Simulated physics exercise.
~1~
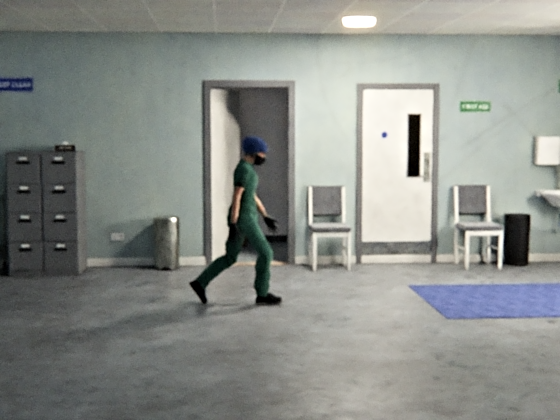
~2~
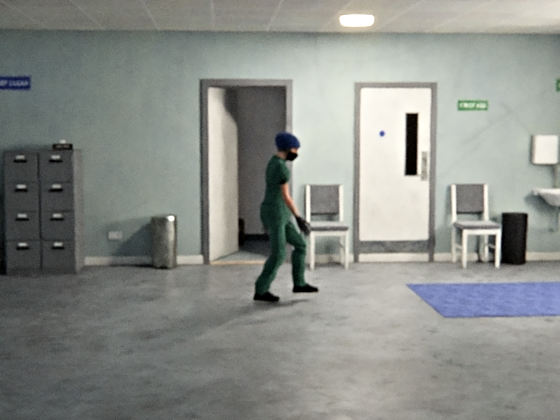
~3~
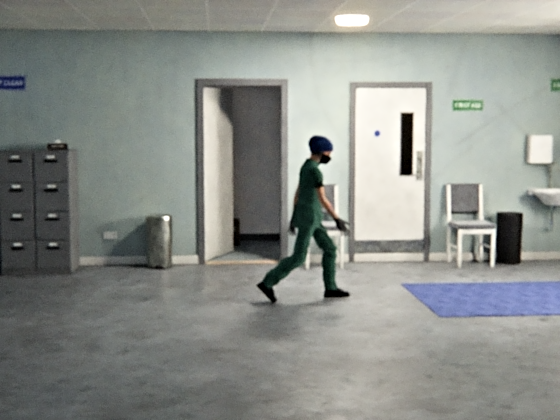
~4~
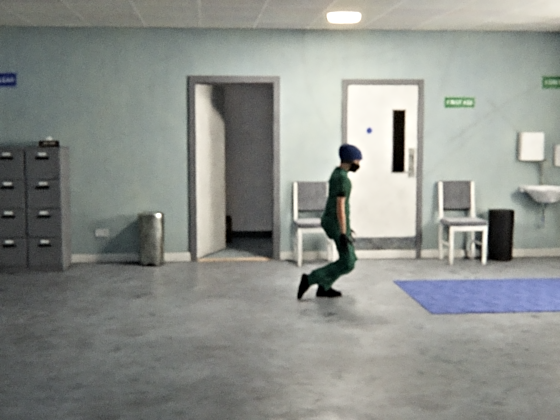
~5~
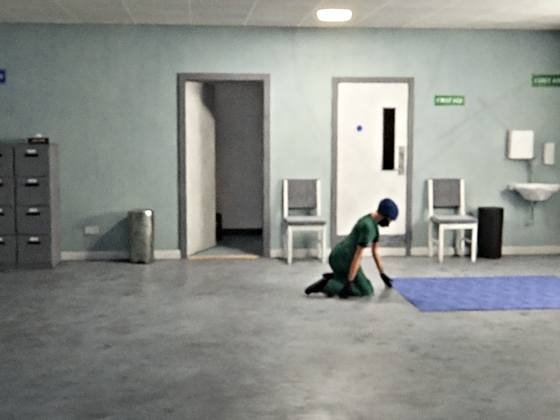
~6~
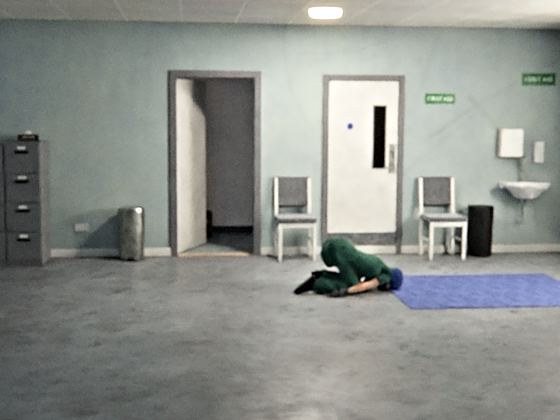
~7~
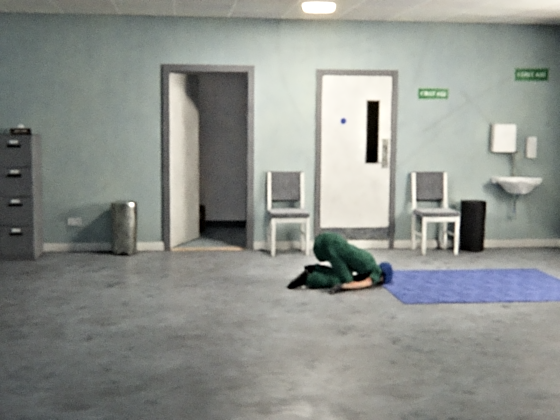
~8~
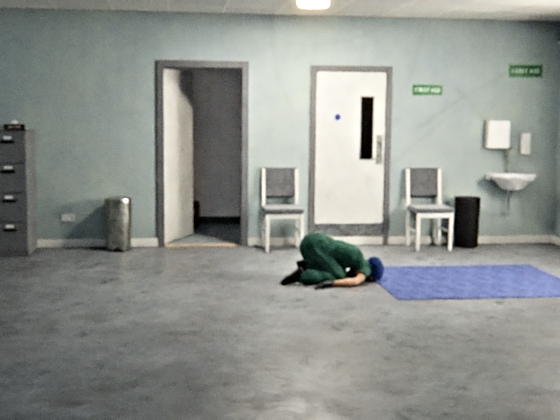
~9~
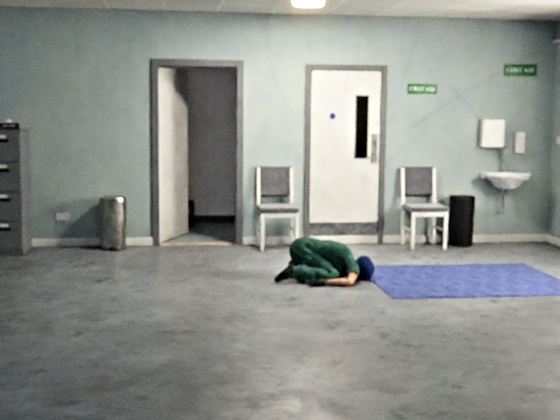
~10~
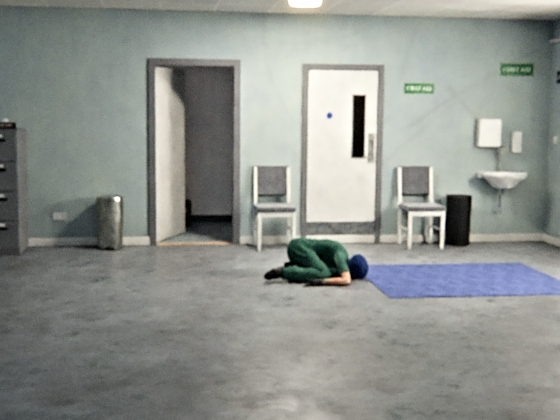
A person in green scrubs walks right, kneels, and curls down just short of a blue mat.
